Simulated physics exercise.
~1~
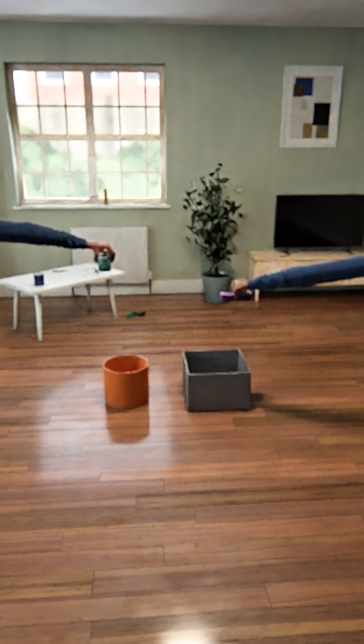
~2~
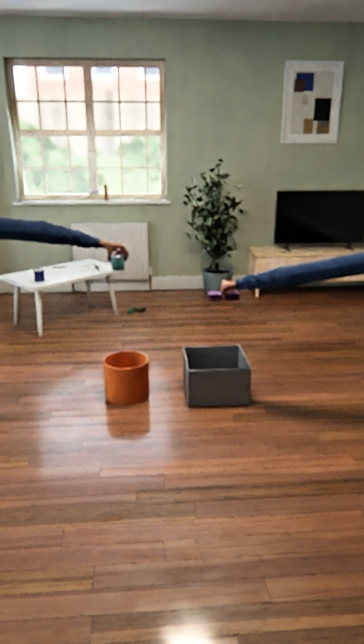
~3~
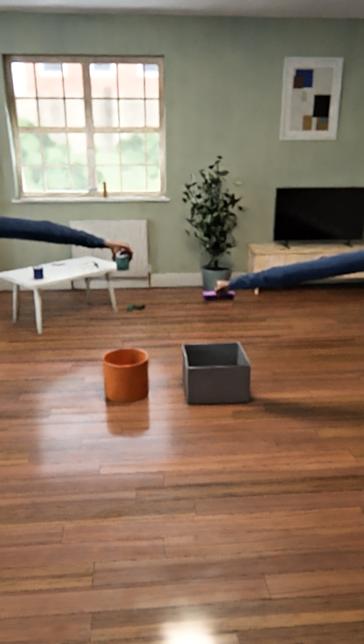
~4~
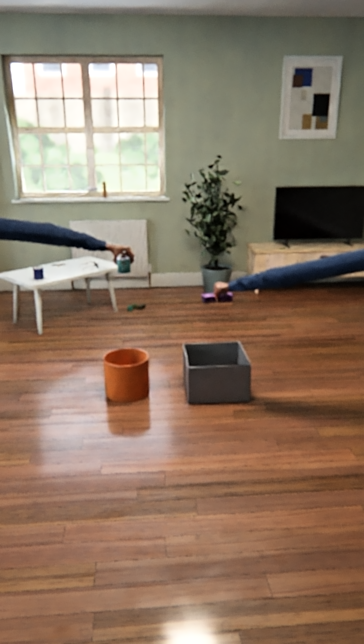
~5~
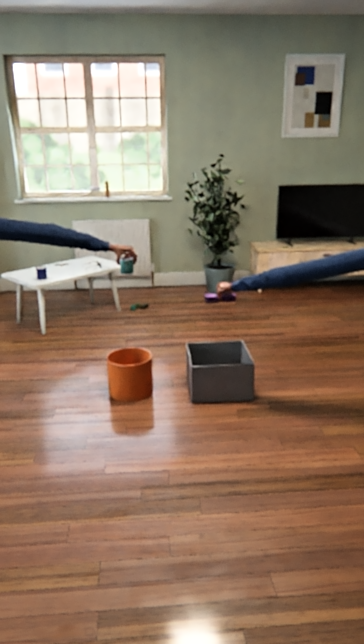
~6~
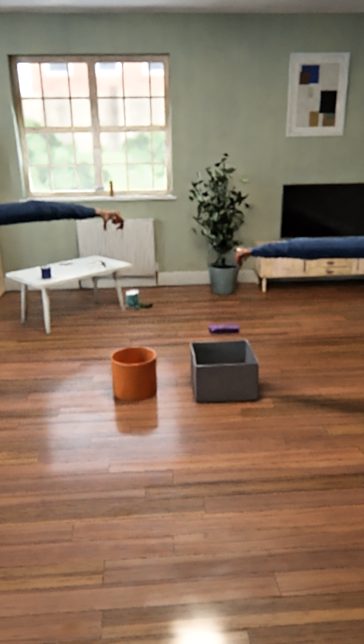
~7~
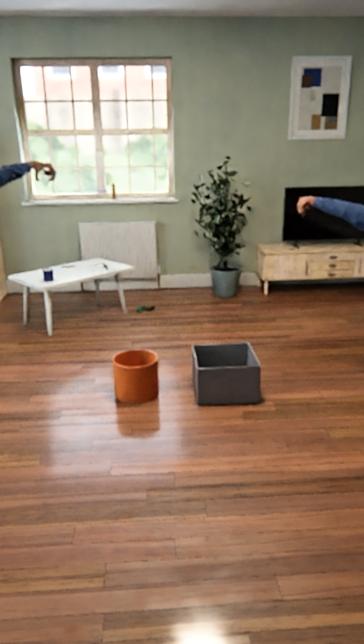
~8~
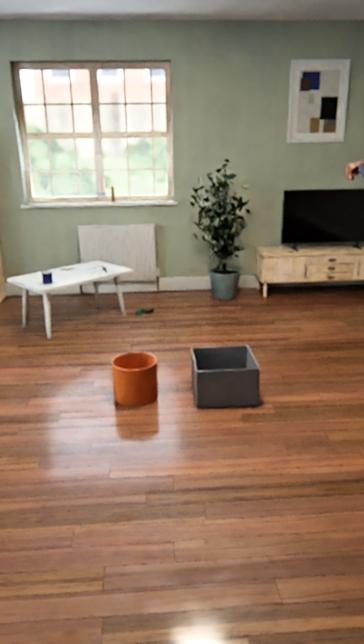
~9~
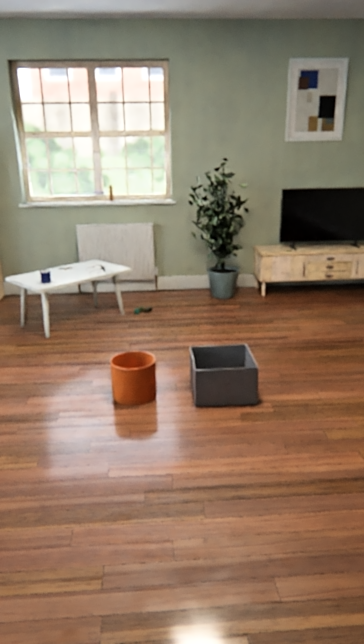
A living room with a glossy wooden floor and pale green walls is seen from across the floor by a gently swaying camera. An orange bucket stands left of a grey crate in the middle, with a white table, a window, a potted plant and a television behind. Blue-sleeved arms reach in from both sides, the left hand holding a turquoise tin and the right a purple case. After small shifts, both hands let go and draw back as the objects fall. The arms withdraw, and both objects end inside the containers, out of sight.
